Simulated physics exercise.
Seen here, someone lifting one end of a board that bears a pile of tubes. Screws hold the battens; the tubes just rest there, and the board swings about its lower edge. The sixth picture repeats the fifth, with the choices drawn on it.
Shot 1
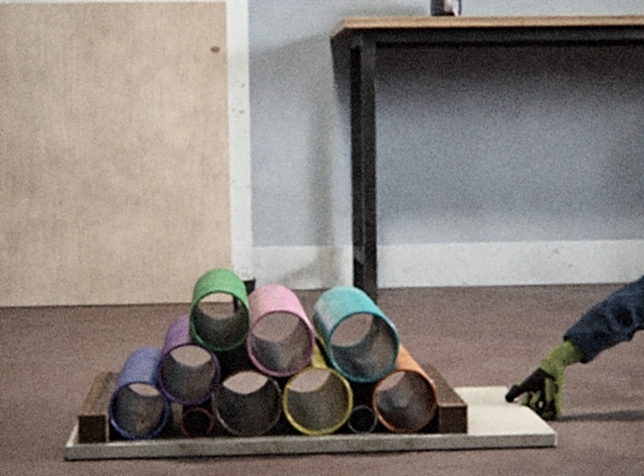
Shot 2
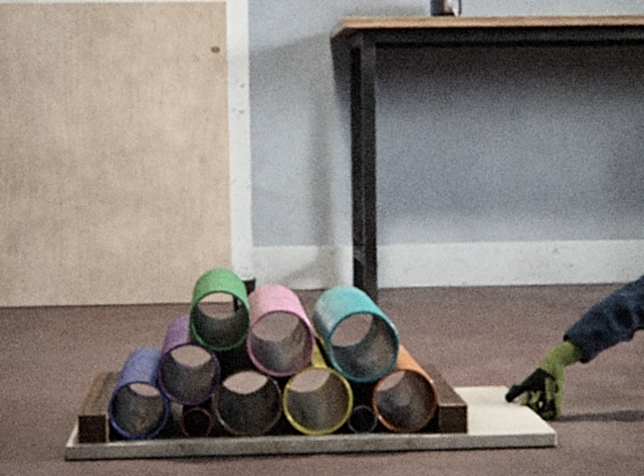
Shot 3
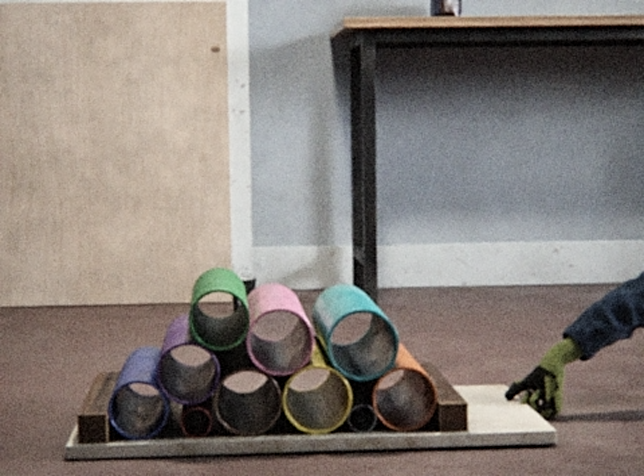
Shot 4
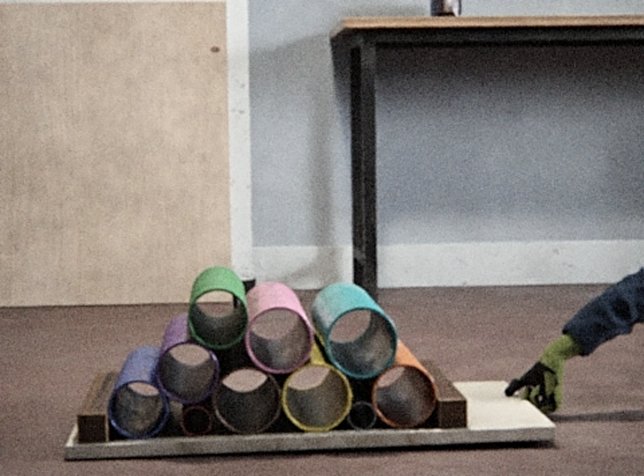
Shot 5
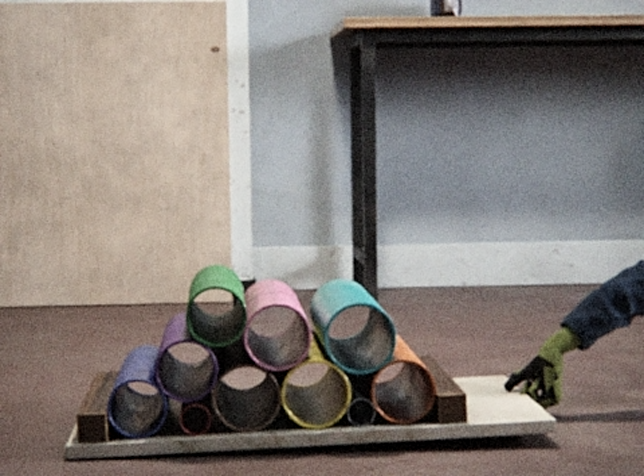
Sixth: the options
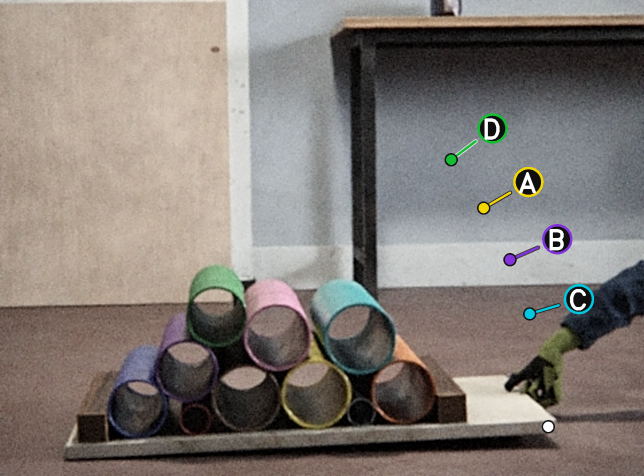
In this clip, a green-gloved hand at the right grips the end of a pale board holding a pile of colourful tubes between two dark battens, then raises that end slightly, tilting the board and tubes a little.
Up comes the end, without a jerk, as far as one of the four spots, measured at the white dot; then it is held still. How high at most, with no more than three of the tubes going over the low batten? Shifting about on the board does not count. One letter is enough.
Lift it to D and no more.
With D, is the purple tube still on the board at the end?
No, with D.
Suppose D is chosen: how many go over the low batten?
The count is three.
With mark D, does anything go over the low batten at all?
Yes, at D.
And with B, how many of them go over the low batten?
It comes to none.
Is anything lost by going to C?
At C: No.
On the marked copy, A at (483, 208); B at (510, 260); C at (530, 314); D at (451, 160); the white dot at (548, 427).
Following D. Soon after the start, board at 20°.
Later, board at 36°.
In the end, board at 36°, three over the low batten (purple, pink, green).
As for the rest, A none over the low batten; B none over the low batten; C none over the low batten.
